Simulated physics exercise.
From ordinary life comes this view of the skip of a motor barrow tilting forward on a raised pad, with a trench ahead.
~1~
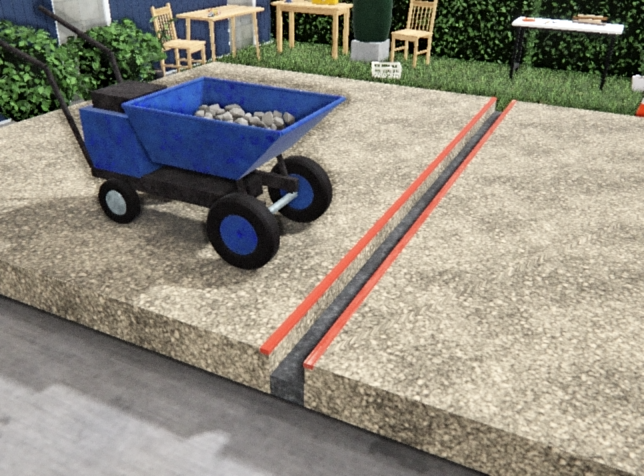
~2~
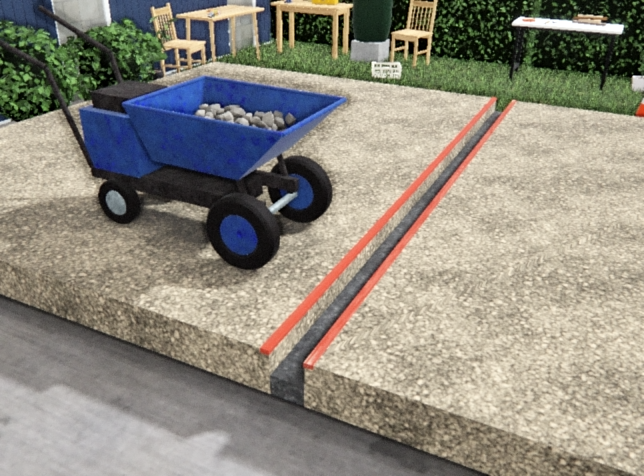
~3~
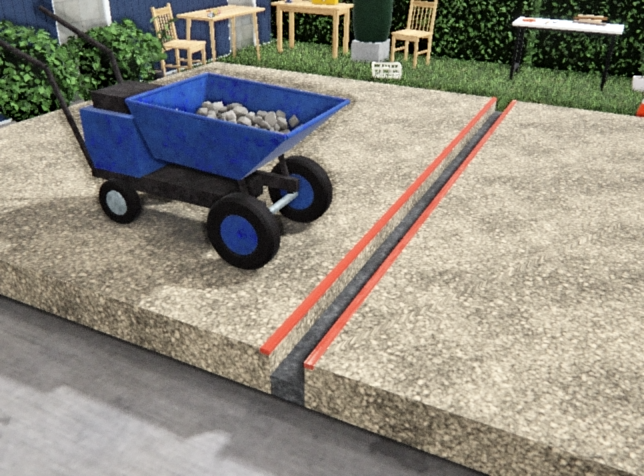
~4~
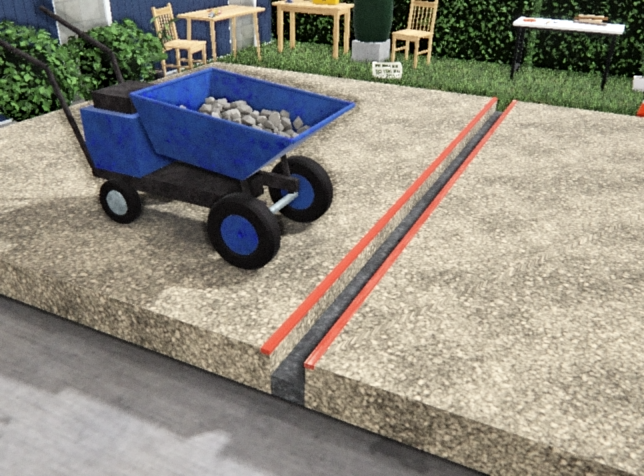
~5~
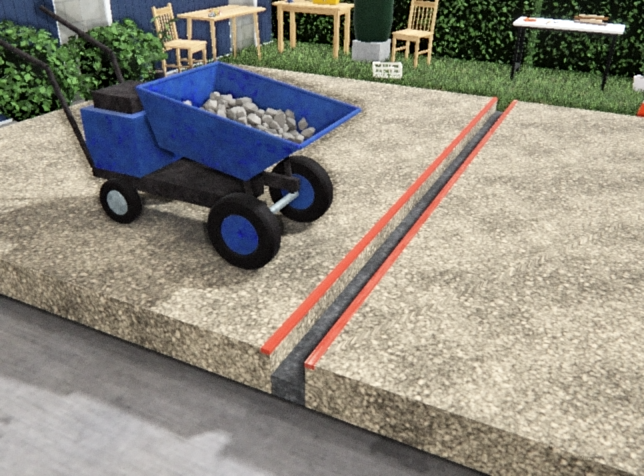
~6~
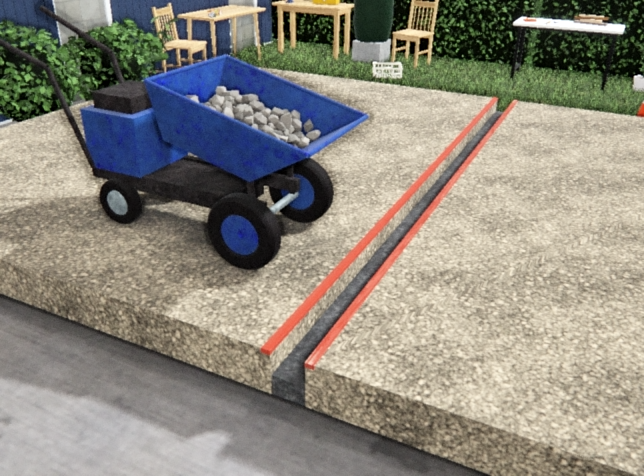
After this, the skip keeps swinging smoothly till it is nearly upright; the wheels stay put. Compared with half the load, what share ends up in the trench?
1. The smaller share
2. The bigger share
Option 1: The smaller share.
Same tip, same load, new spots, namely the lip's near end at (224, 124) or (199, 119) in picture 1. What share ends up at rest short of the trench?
I'd expect close to 20 per cent and then close to 40 per cent.
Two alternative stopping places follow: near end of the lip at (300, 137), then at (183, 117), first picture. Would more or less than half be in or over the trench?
Note: Stop one, a minority share; stop two, a minority share.
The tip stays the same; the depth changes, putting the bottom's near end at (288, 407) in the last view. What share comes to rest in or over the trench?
The share would be roughly 10 per cent.
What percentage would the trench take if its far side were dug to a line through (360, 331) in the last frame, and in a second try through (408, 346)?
Roughly 50 percent first and 90 percent second.
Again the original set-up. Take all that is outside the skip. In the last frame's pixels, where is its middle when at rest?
Around (425, 274).
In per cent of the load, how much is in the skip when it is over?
Result: Close to 20 per cent.
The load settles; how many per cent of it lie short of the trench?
It works out to close to 0 per cent.
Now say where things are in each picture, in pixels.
In the first frame, lip of the skip at (281, 134), level; top of the load at (227, 119), broken stones; first edge of the trench at (298, 312); far edge at (339, 325), the trench under half as wide as the skip, and about as deep as wide.
In the second frame, lip of the skip at (282, 135), level; top of the load at (220, 120).
In the third frame, lip of the skip at (286, 137), tipped barely; top of the load at (223, 119).
In the fourth frame, lip of the skip at (292, 142), tipped barely; top of the load at (215, 115).
In the fifth frame, lip of the skip at (300, 148), tipped a little; top of the load at (212, 107).
In the sixth frame, lip of the skip at (308, 156), tipped a little; top of the load at (215, 110); first edge of the trench at (299, 312); far edge at (340, 325).
Soon after the last picture, skip tipped steeply; all in the skip.
A little later, skip tipped right over; most in the skip; a stray few in or heaped over the trench; about a quarter beyond it.
Later still, skip tipped right over; about a quarter in the skip; a small part in or heaped over the trench; most beyond it.
At rest, skip tipped right over; about a quarter in the skip; a small part in or heaped over the trench; most beyond it.
